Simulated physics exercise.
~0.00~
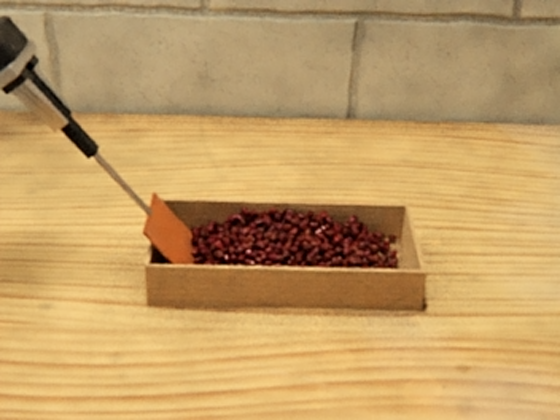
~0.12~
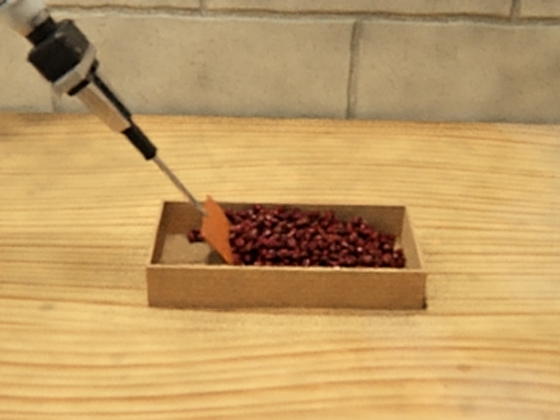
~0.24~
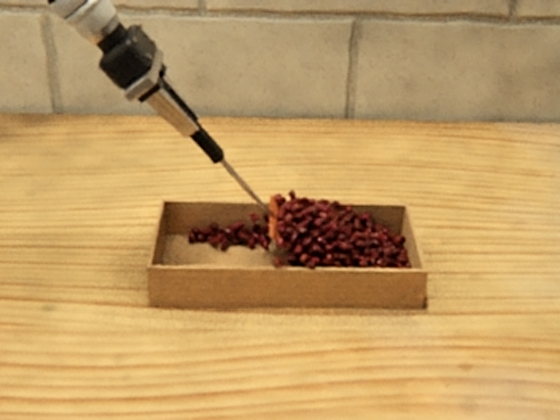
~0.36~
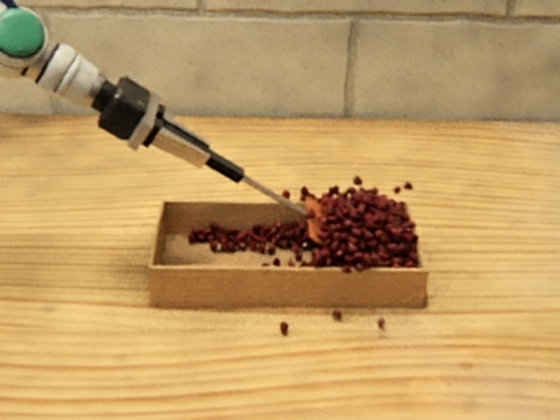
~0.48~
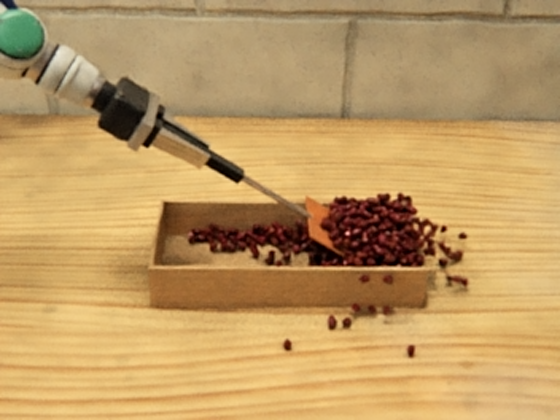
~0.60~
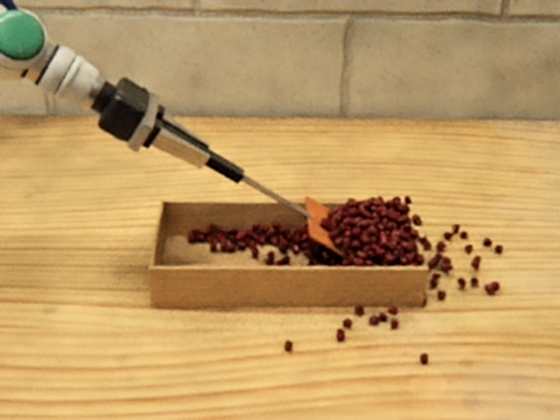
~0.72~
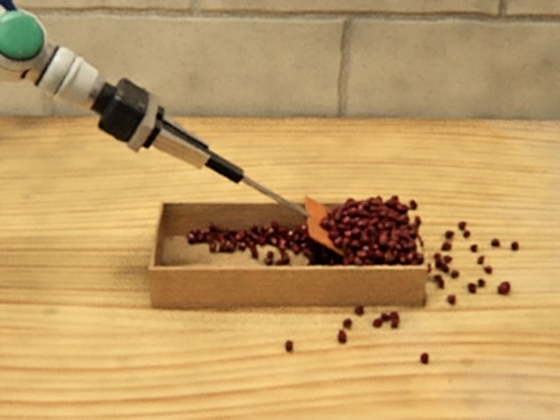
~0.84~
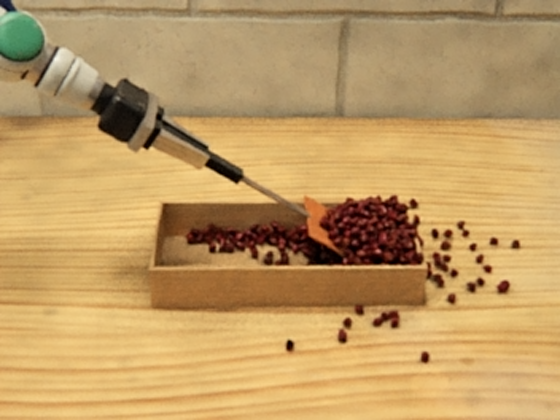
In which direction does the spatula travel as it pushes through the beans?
The spatula moves to the right, starting near the left end of the tray and pushing the beans ahead of it.
